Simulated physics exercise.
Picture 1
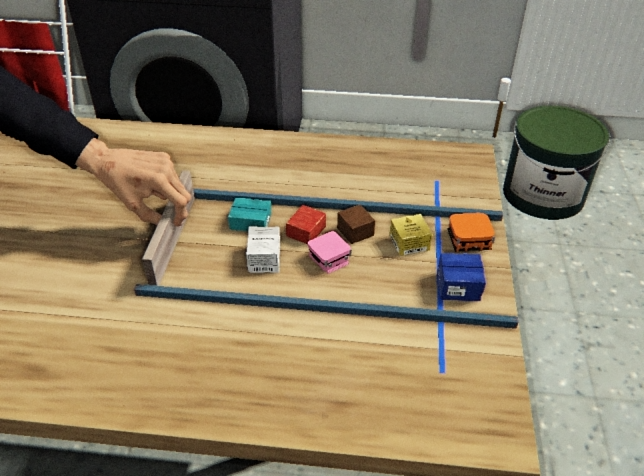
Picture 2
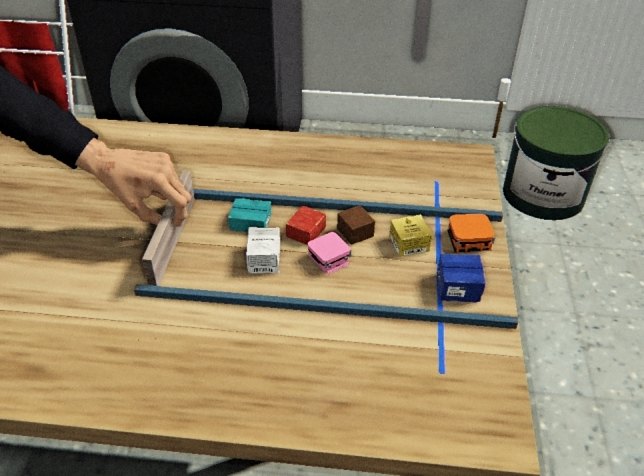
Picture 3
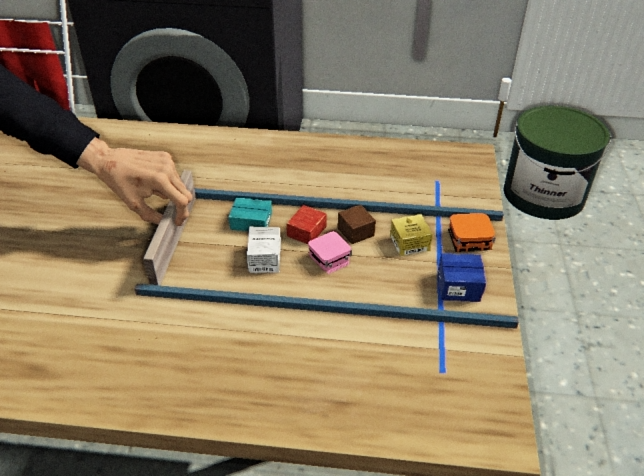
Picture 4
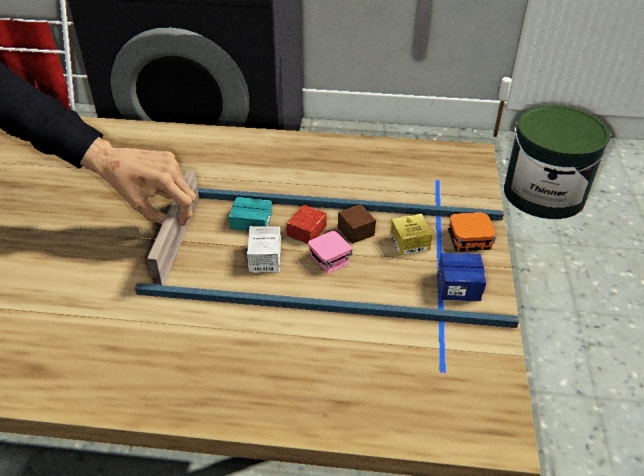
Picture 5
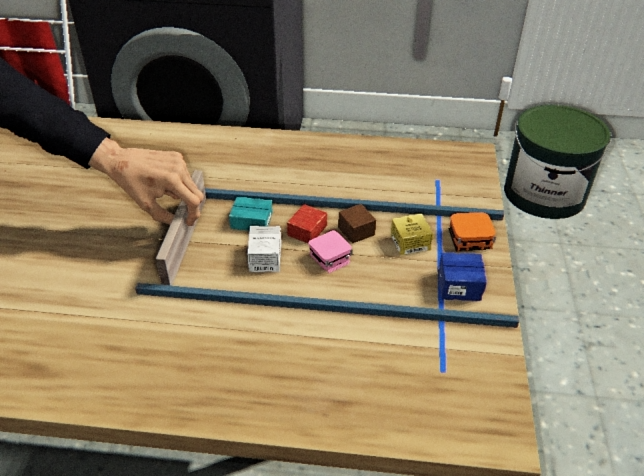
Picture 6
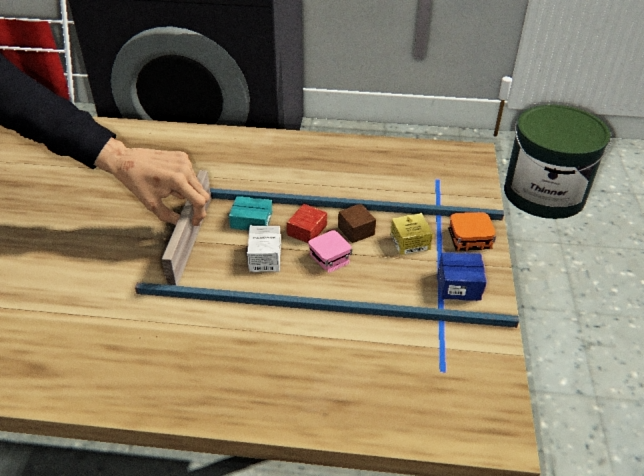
A hand slides a board slightly right between two rails toward small, still coloured blocks.
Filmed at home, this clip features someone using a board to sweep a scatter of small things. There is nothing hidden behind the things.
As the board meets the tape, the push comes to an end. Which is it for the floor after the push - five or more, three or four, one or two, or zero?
The number that tip off is going to be more than two but under five.
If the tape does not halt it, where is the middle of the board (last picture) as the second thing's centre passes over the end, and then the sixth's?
About (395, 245) and about (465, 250).
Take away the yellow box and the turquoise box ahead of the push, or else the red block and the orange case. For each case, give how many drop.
2 in the first case and 2 in the second.
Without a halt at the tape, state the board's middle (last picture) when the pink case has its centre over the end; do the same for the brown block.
(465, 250) and (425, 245), roughly.
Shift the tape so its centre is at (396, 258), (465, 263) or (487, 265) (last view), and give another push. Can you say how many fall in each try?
In order, the counts are 1, 5 and 6.
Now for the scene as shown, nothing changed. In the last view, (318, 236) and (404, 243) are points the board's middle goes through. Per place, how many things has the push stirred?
By then 6, and later 8.
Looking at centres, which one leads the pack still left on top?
Answer: The red block.
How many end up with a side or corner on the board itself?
Contact count: 2.
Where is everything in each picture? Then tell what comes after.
The first frame shows orange case (470, 233); blue box (461, 277); yellow box (410, 235); board (171, 226); tape (439, 262).
The second frame shows blue box (461, 278); brown block (356, 225).
The third frame shows yellow box (411, 235); red block (307, 225).
The fourth frame shows orange case (471, 232); white box (264, 249).
The fifth frame shows blue box (462, 277); pink case (330, 252).
The sixth frame shows orange case (471, 232); blue box (461, 276); yellow box (411, 234); board (189, 226); tape (440, 261).
A little later, none off yet; orange case at rest near (471, 232); blue box at rest near (461, 276); yellow box at rest near (411, 234).
Next, none off yet; orange case shifted a little near (482, 232); blue box at rest near (461, 276); yellow box shifted about its own width near (447, 240).
Later still, one off so far; orange case dropping near (509, 379); blue box shifted a little near (485, 280); yellow box shifted well along near (513, 246).
When it is over, the number that fall off is three or four; down, brown block, yellow box, blue box and orange case.
